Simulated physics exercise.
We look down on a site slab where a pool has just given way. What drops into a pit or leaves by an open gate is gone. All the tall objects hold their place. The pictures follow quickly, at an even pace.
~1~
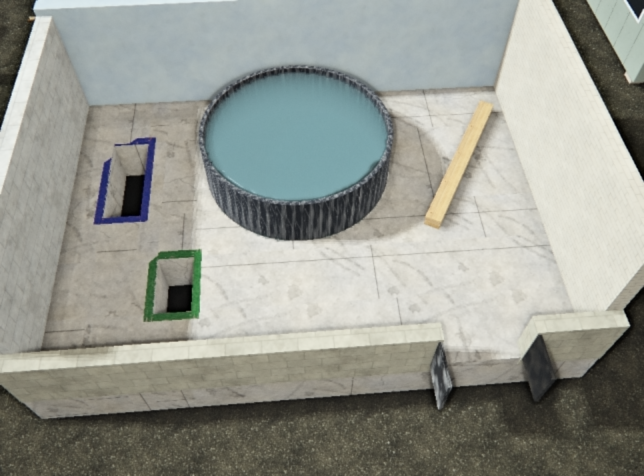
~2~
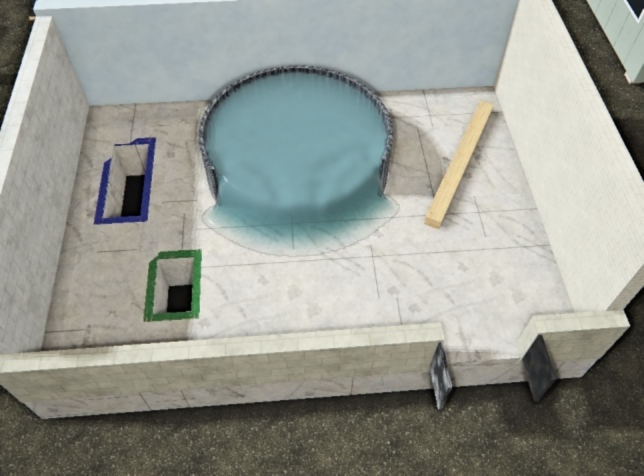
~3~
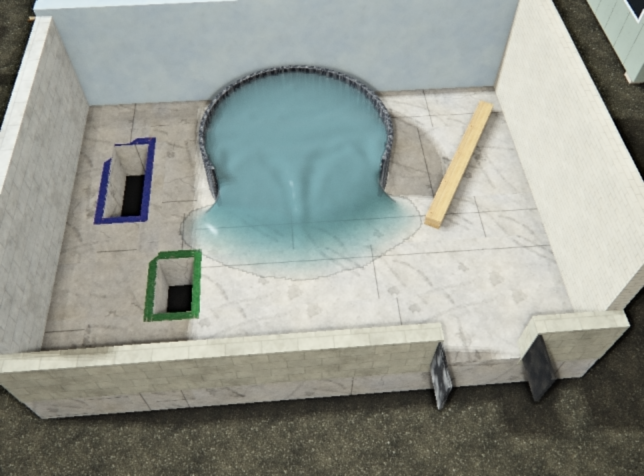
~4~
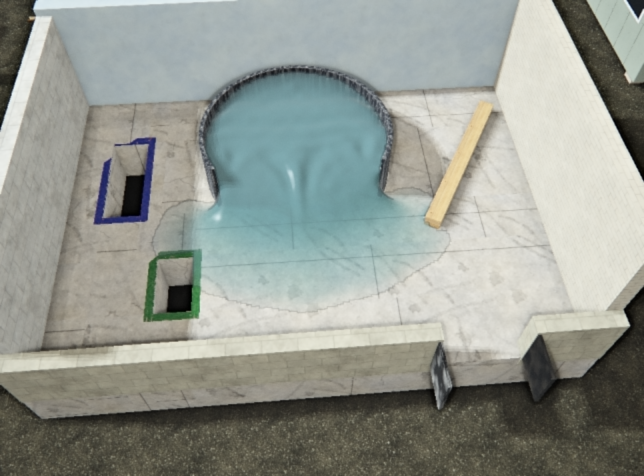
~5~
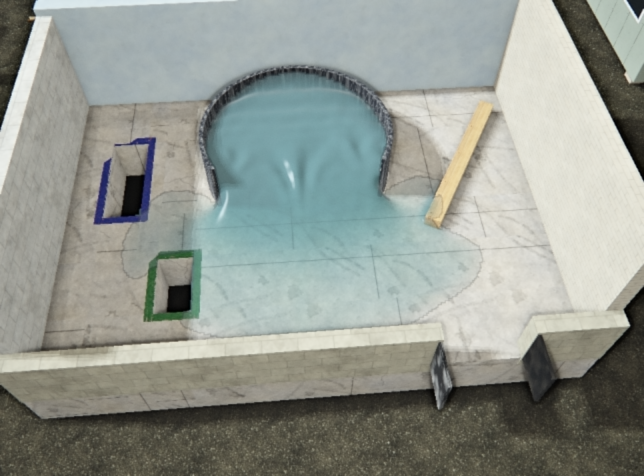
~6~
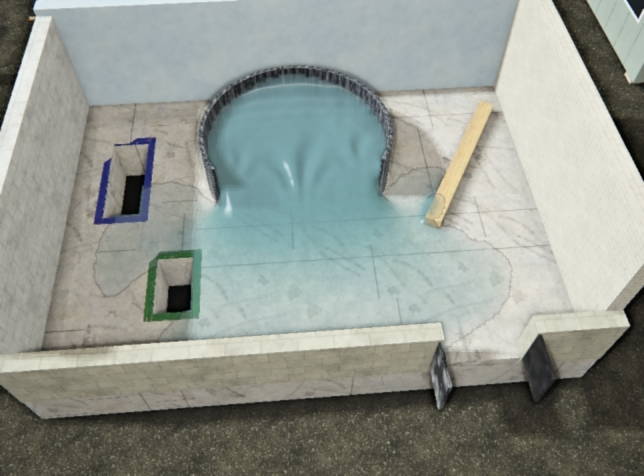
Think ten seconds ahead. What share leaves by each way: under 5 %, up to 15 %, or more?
In the end: The gate takes over 15 %; the blue pit takes between 5 and 15 %; the green pit takes over 15 %.
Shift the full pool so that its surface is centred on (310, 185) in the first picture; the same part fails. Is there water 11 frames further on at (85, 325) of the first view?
There: Covered.
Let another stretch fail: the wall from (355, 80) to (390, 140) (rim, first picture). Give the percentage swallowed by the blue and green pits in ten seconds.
In per cent: Blue 6, green 8.
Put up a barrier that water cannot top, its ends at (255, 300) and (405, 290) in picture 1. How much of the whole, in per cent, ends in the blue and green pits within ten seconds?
Parts in a hundred: Blue 8, green 30.
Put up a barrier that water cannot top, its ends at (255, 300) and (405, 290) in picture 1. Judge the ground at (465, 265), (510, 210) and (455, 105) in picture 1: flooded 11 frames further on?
As listed: Flooded, under water, dry.
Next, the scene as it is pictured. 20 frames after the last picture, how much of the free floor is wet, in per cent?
Roughly 70 per cent.
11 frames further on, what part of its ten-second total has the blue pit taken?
About 0 per cent.
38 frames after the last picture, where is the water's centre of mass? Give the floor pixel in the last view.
Roughly at (347, 224).
A moment on, water covers 55 % of the floor; the gate 2 %, the blue pit 0 %, the green pit 4 %.
Next, water covers 55 % of the floor; the gate 5 %, the blue pit 0 %, the green pit 7 %.
Then, water covers 70 % of the floor; the gate 8 %, the blue pit 2 %, the green pit 12 %.
Later, water covers 95 % of the floor; the gate 13 %, the blue pit 7 %, the green pit 18 %.
In the end, water covers 95 % of the floor; the gate 19 %, the blue pit 12 %, the green pit 22 %.
